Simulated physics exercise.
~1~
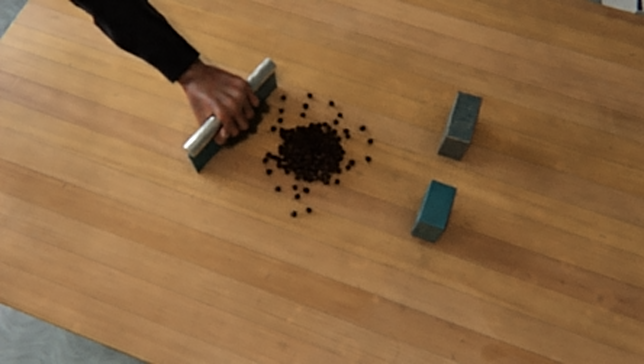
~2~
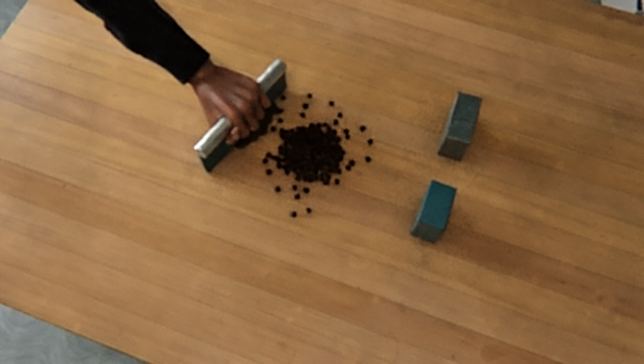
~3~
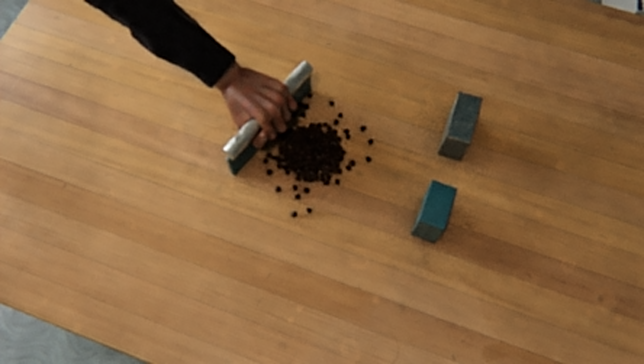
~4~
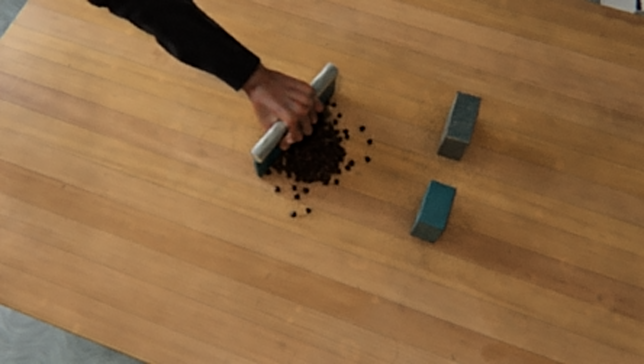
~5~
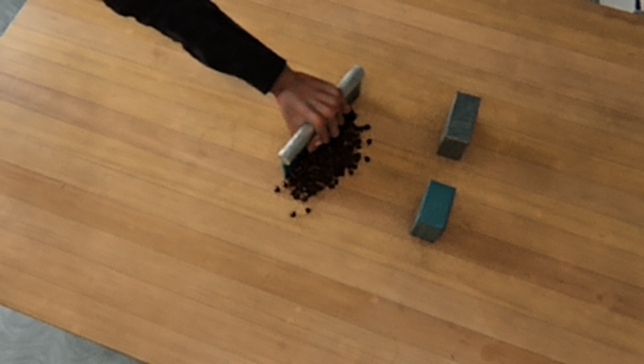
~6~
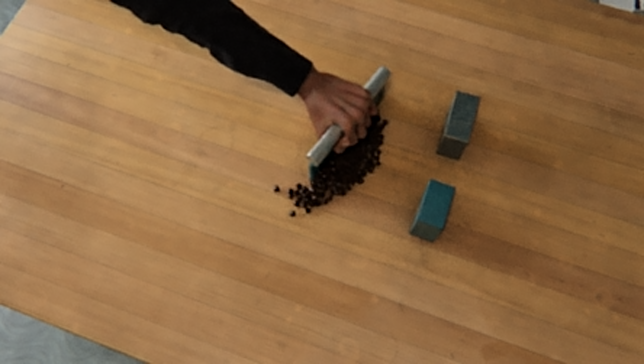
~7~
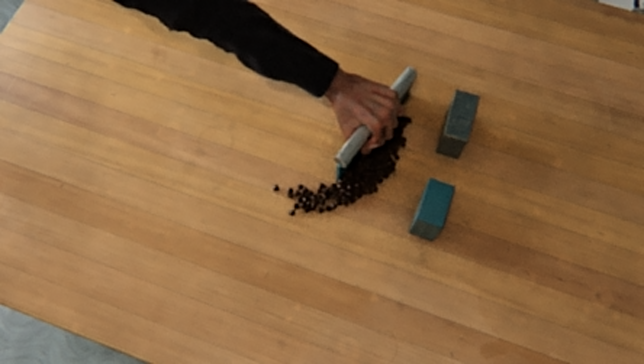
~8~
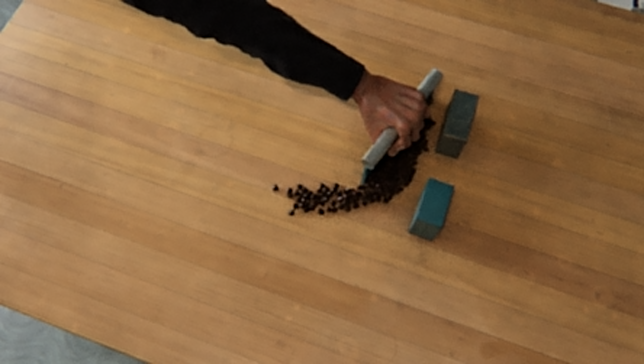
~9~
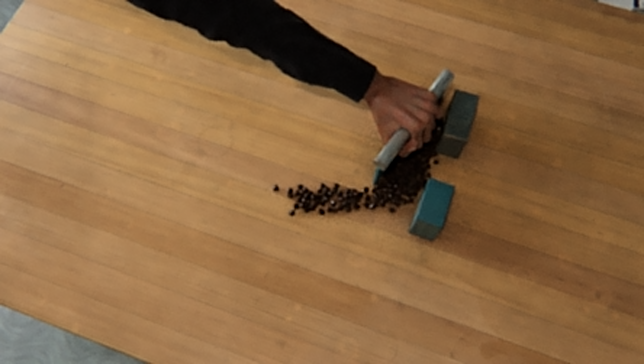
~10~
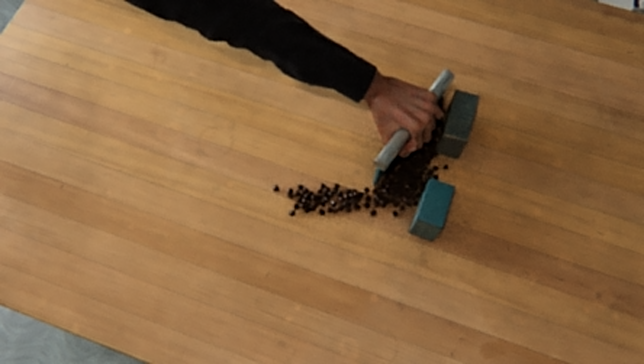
At the start, a dark-sleeved hand holds a scraper on a wooden table, just left of a loose pile of small dark beans, with two upright blocks standing farther right. The hand pushes the scraper rightward into the pile, and the beans bunch up ahead of the blade. As it continues, many slip past its lower end and form a trail behind. The blade carries the rest up to the blocks and stops close to the grey one. Finally, the hand stays there, with beans packed before the blocks and a scattered tail stretching left, while the blocks remain standing.
